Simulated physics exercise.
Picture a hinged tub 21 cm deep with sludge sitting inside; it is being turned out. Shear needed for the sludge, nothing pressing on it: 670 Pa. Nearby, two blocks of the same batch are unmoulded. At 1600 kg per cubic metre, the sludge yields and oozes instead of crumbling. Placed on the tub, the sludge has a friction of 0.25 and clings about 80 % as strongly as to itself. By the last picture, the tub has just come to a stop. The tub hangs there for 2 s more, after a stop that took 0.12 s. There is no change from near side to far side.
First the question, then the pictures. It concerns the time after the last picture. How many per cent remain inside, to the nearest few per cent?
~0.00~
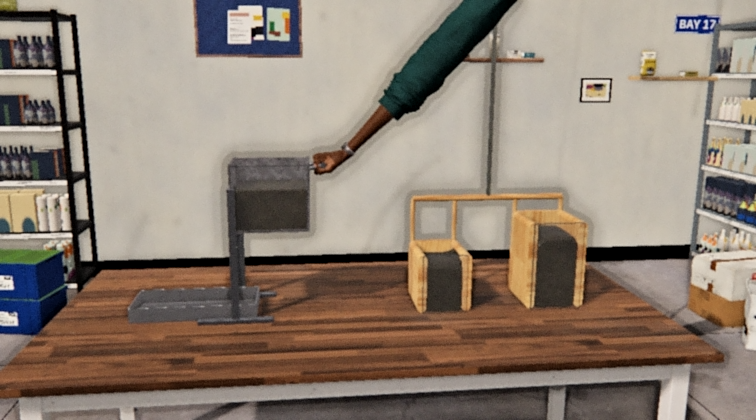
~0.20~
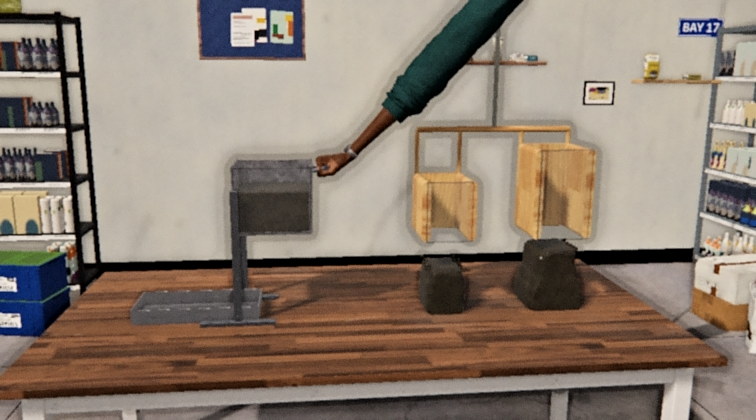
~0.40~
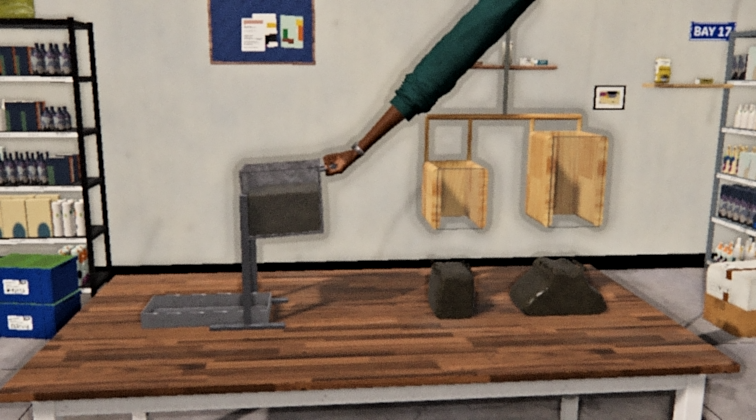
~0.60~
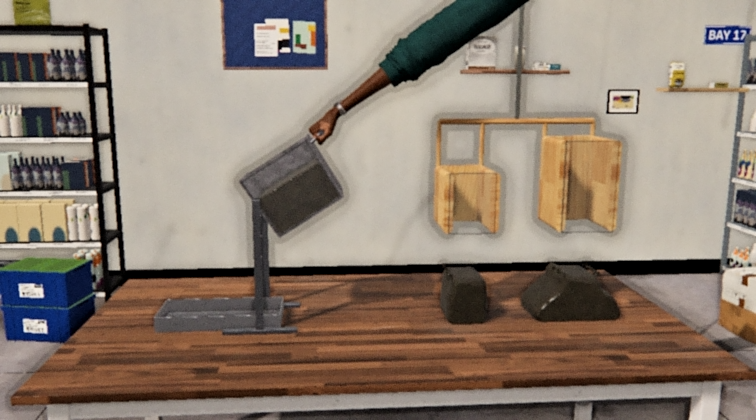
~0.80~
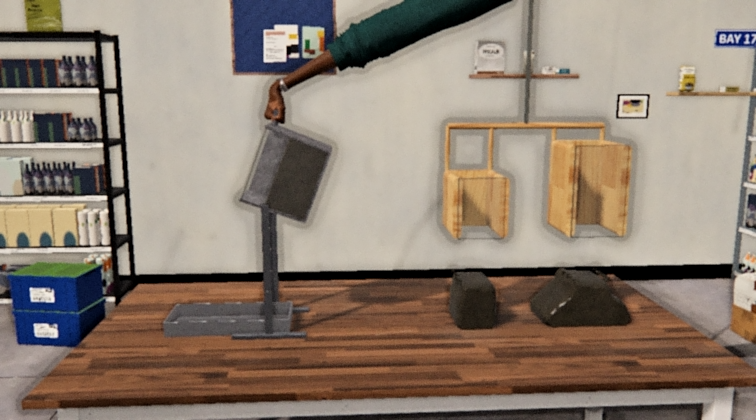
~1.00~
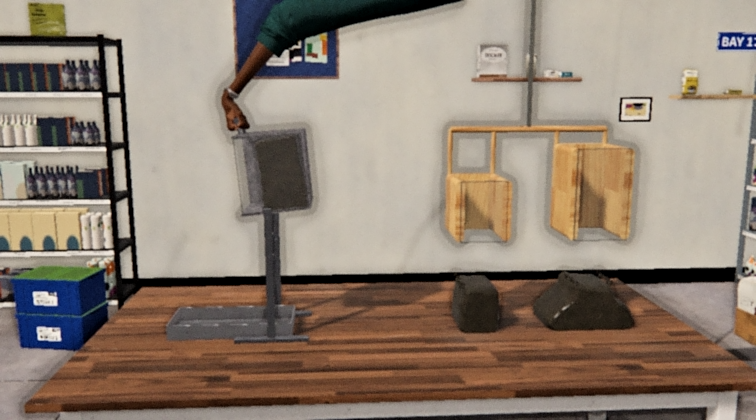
Roughly 55 per cent remains inside.
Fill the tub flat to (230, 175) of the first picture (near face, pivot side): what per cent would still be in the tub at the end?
It would come to roughly 40 percent.
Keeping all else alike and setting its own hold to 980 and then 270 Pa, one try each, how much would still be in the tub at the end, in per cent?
First 100 %, second 35 %.
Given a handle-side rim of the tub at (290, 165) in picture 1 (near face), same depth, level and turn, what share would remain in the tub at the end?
Then near 100 % stays in the tub.
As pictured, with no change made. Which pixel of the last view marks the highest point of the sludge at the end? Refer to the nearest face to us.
Close to pixel (290, 179).
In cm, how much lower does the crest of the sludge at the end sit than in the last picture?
The top ends up some 13 cm below its level in the last picture.
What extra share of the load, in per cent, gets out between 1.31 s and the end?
My estimate is near 16 in a hundred.
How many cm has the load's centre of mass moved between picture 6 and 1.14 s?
5 cm.
After 1.14 s, the tub is at 95 degrees and holds 100 %.
After 1.31 s, the tub is at 95 degrees and holds 72 %.
After 1.48 s, the tub is at 95 degrees and holds 55 %.
After 1.65 s, the tub is at 95 degrees and holds 55 %.
After 3.00 s, at the end, the tub is at 95 degrees and holds 55 %.
